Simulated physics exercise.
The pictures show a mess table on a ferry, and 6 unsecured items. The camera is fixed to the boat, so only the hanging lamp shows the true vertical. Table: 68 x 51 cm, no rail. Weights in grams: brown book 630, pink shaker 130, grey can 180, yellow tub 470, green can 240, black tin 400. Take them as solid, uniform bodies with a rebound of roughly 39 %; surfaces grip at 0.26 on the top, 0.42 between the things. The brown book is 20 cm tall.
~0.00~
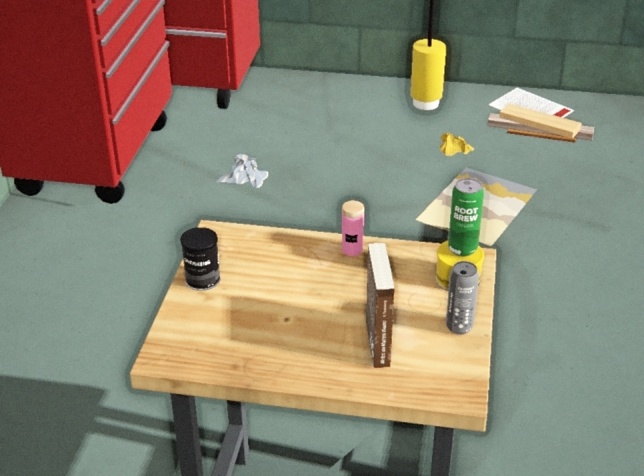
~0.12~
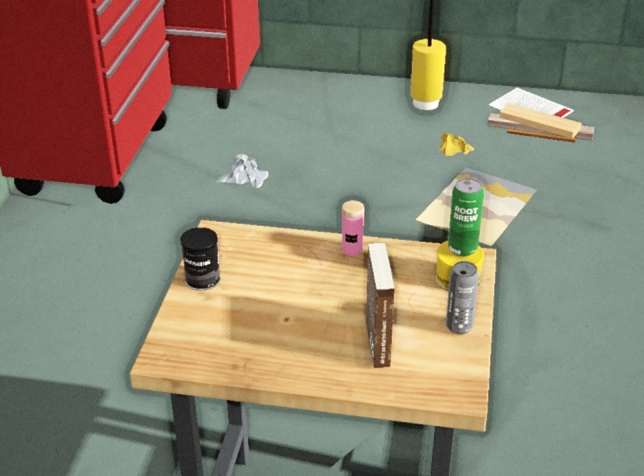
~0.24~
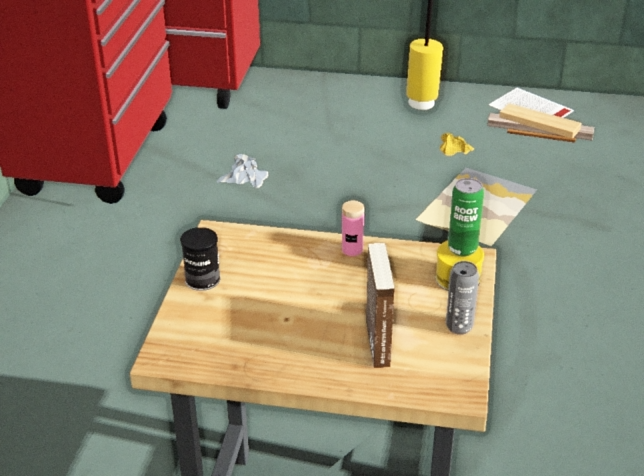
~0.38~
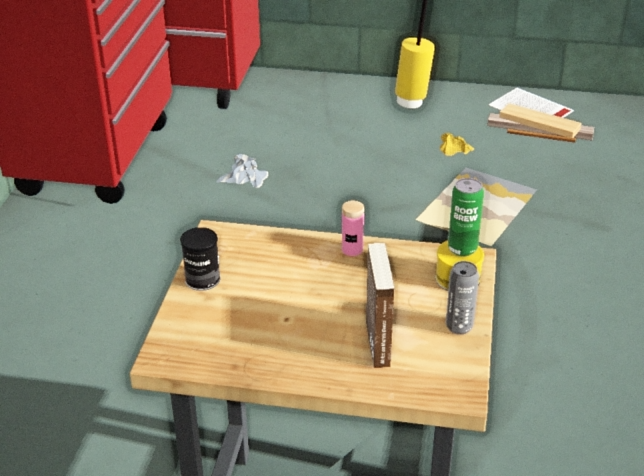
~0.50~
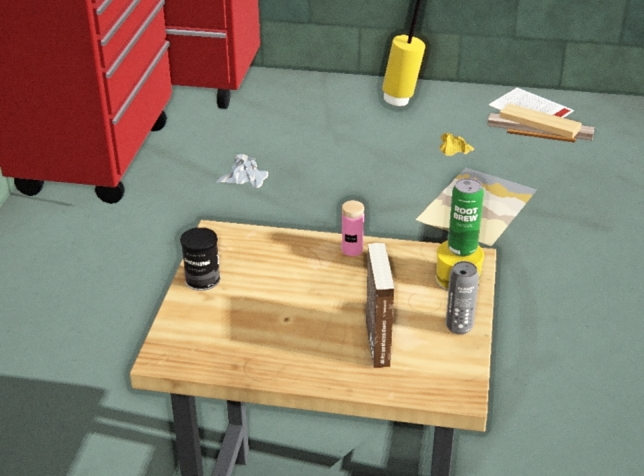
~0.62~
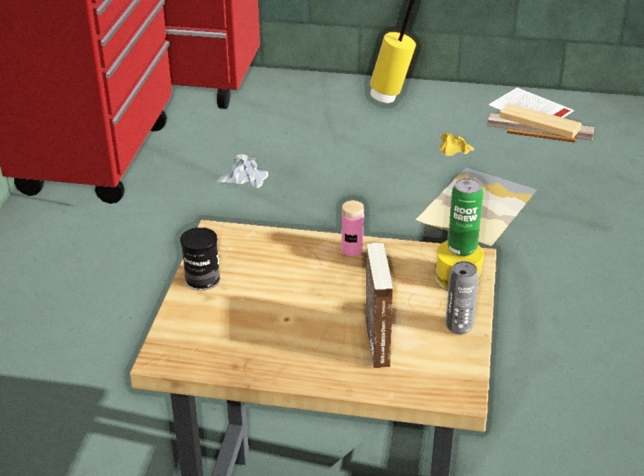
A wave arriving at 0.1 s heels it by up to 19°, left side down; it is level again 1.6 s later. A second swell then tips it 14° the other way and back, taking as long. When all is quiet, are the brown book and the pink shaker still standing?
The brown book topples; the pink shaker keeps standing.
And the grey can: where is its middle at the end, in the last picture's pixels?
At about (403, 292).
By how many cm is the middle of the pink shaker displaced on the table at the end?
Some 12 cm.
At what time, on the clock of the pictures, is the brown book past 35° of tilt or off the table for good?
At about 0.9 s.
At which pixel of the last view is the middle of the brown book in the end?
Near (163, 330).
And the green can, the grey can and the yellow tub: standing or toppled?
The green can keeps standing; the grey can keeps standing; the yellow tub keeps standing.
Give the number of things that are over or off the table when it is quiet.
In all, 2.
By 1.02 s, boat heeled 18°, left side down; brown book on its side near (300, 341); pink shaker 4 cm from its spot near (337, 227); green can 4 cm from its spot.
By 1.22 s, boat heeled 12°, left side down; black tin now off the table; brown book on its side near (239, 335); pink shaker 9 cm from its spot near (315, 225).
By 1.42 s, boat heeled 5°, left side down; brown book on its side near (185, 332); pink shaker 12 cm from its spot near (300, 223); green can 12 cm from its spot.
By 1.82 s, boat heeled 1°, right side down; brown book on its side near (162, 330); pink shaker 12 cm from its spot near (300, 223); green can 12 cm from its spot.
When it is over (3.8 s), off the table and tipped over, black tin; lying over on the table, brown book; not toppled but over 5 cm from the start, pink shaker, grey can, yellow tub and green can. End places, in pixels of the last picture, brown book near (162, 330), pink shaker near (300, 223).
